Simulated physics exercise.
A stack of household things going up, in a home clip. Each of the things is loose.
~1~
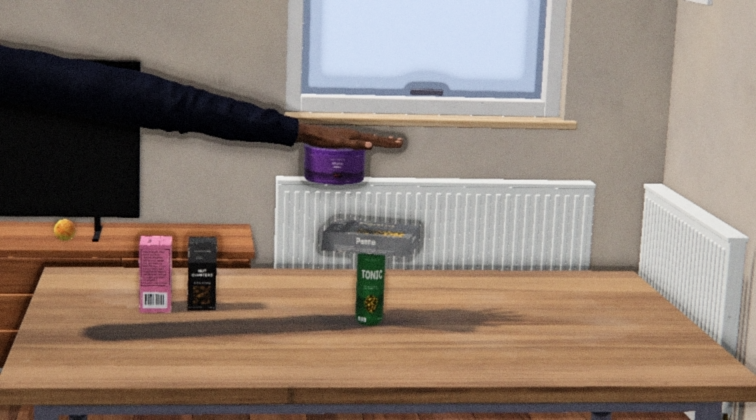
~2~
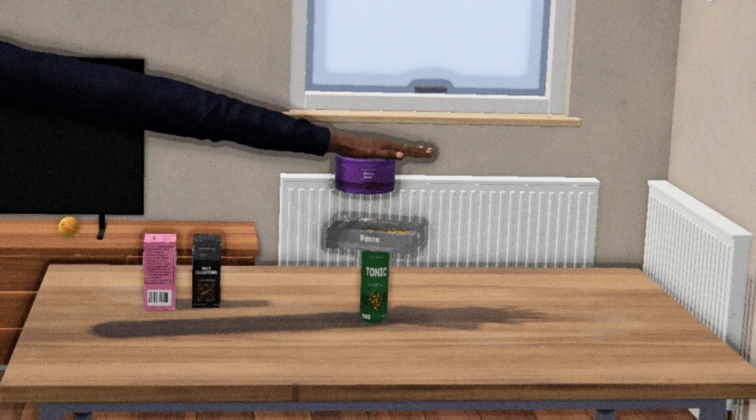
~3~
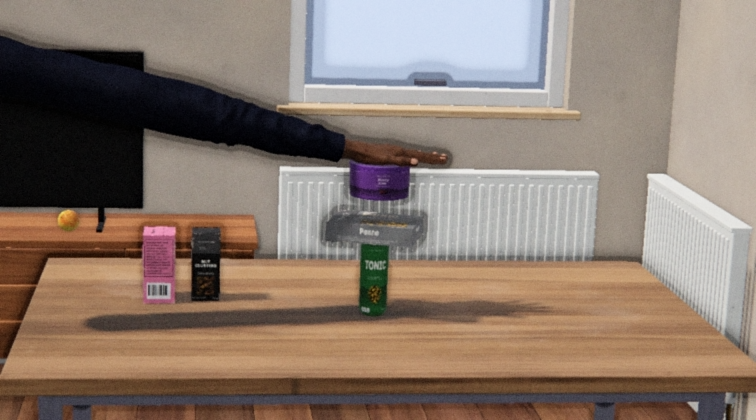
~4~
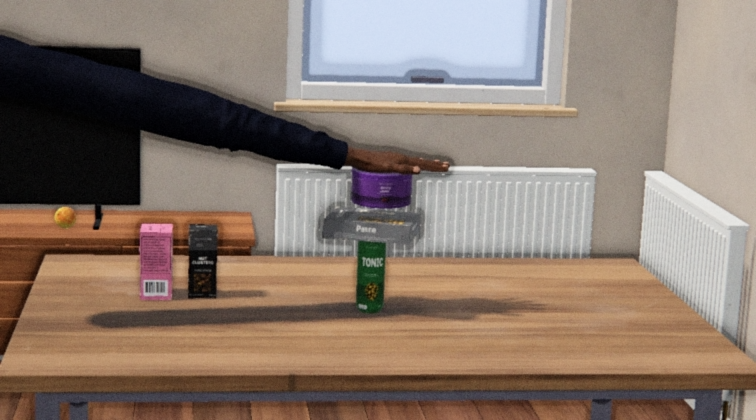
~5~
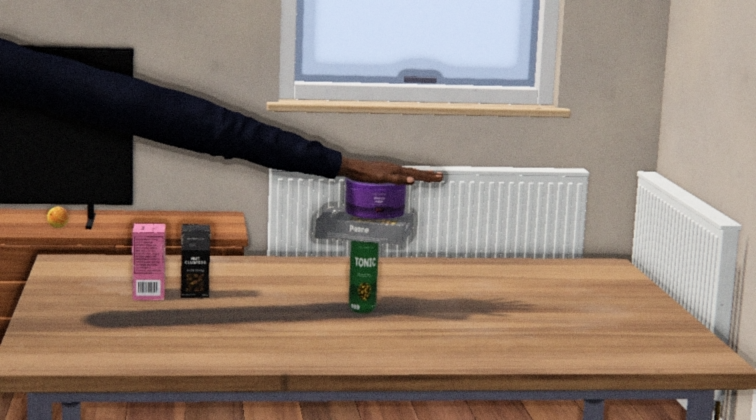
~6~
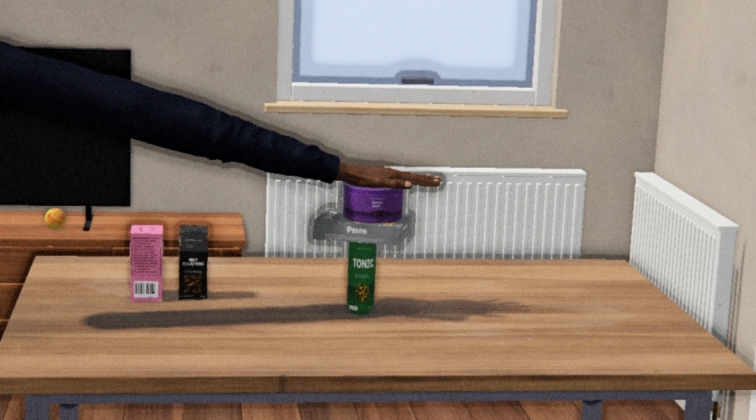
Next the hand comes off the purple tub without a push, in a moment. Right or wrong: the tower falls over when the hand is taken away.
Wrong.
Then, 0.50 s past the last view, nothing moves.
Then, 1.20 s past the last view, purple tub resting near (373, 201).
Finally, all 5 still in place. Final places as the last picture's camera would see them, purple tub near (373, 201). The pile holds.
